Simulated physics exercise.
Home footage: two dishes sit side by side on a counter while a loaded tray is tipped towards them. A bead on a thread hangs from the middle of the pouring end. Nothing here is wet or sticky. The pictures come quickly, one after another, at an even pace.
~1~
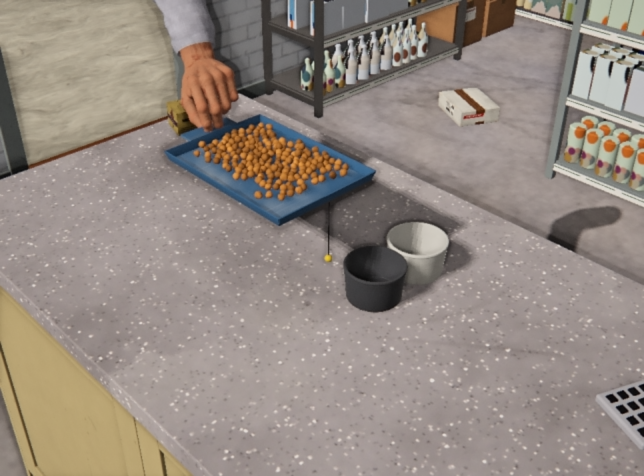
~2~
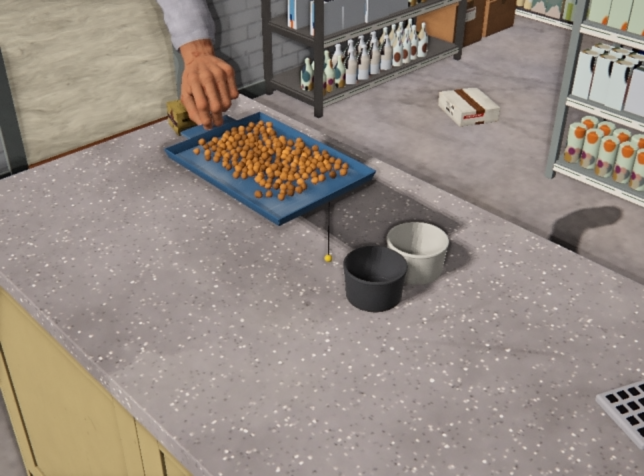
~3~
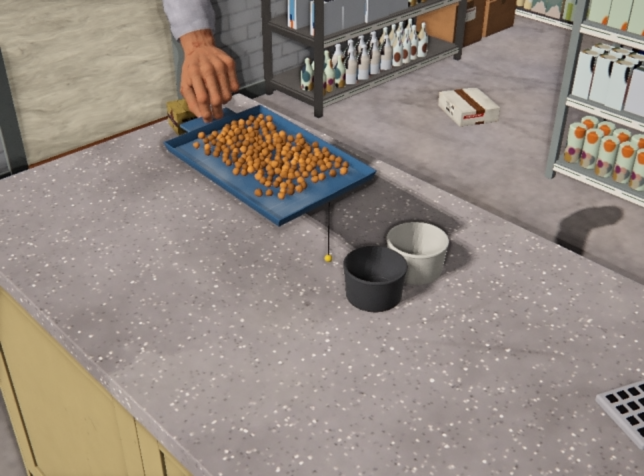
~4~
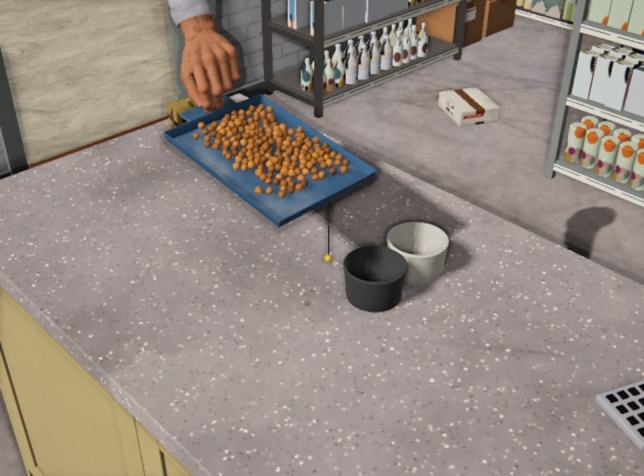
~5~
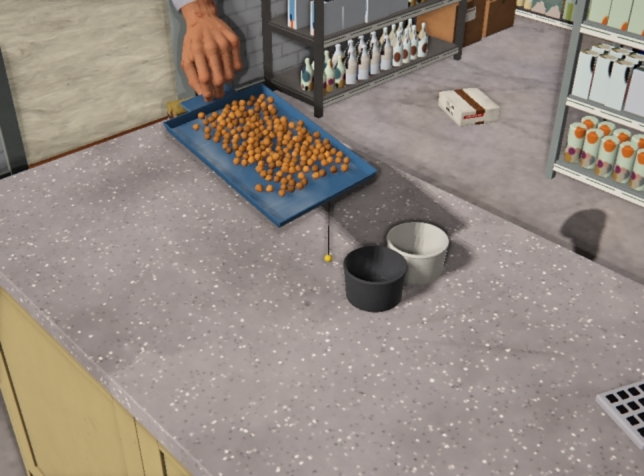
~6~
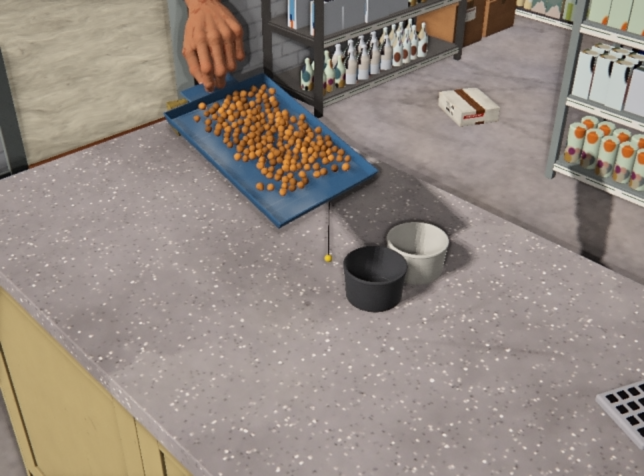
A blue tray loaded with small orange-brown roasted chickpeas sits over a speckled grey counter, seen from above at an angle in a room with stocked shelves behind. A black dish and a white dish stand side by side near the tray, and a yellow bead hangs on a thread from its near end. A hand at the far end slowly raises it, tilting the tray gradually towards its near left corner, while the camera stays still.
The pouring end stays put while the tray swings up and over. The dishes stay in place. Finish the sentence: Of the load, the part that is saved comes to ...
Less than half of it.
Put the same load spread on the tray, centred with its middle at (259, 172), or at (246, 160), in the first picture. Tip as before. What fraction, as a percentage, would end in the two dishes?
20 per cent for the first try, 20 per cent for the second.
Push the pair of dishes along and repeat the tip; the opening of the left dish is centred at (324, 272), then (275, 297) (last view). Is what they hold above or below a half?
Well, it comes to a lesser portion at first and a lesser portion after that.
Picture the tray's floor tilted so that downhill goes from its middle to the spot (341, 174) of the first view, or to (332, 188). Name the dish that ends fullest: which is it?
On the first try it's the left-side dish, on the second the left-side dish.
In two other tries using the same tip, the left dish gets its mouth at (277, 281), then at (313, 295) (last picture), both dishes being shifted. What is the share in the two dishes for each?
Trial 1 0%, trial 2 70%.
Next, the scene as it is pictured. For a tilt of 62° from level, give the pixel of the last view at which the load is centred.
(315, 180).
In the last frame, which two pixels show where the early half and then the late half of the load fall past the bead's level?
Early half: (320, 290); late half: (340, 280).
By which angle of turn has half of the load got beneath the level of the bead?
Angle reached: About 105°.
Just after the last frame, tray tipped steeply; almost all on the tray; just a few outside both; about a tenth in the air.
A moment on, tray tipped past a quarter turn; roughly a third on the tray; about a tenth in the left dish; roughly a third outside both; roughly a third in the air.
Further on, tray tipped past a quarter turn; about a tenth in the left dish; the larger part outside both.
When it is over, tray tipped past a quarter turn; about a tenth in the left dish; not one in the right dish; the larger part outside both.
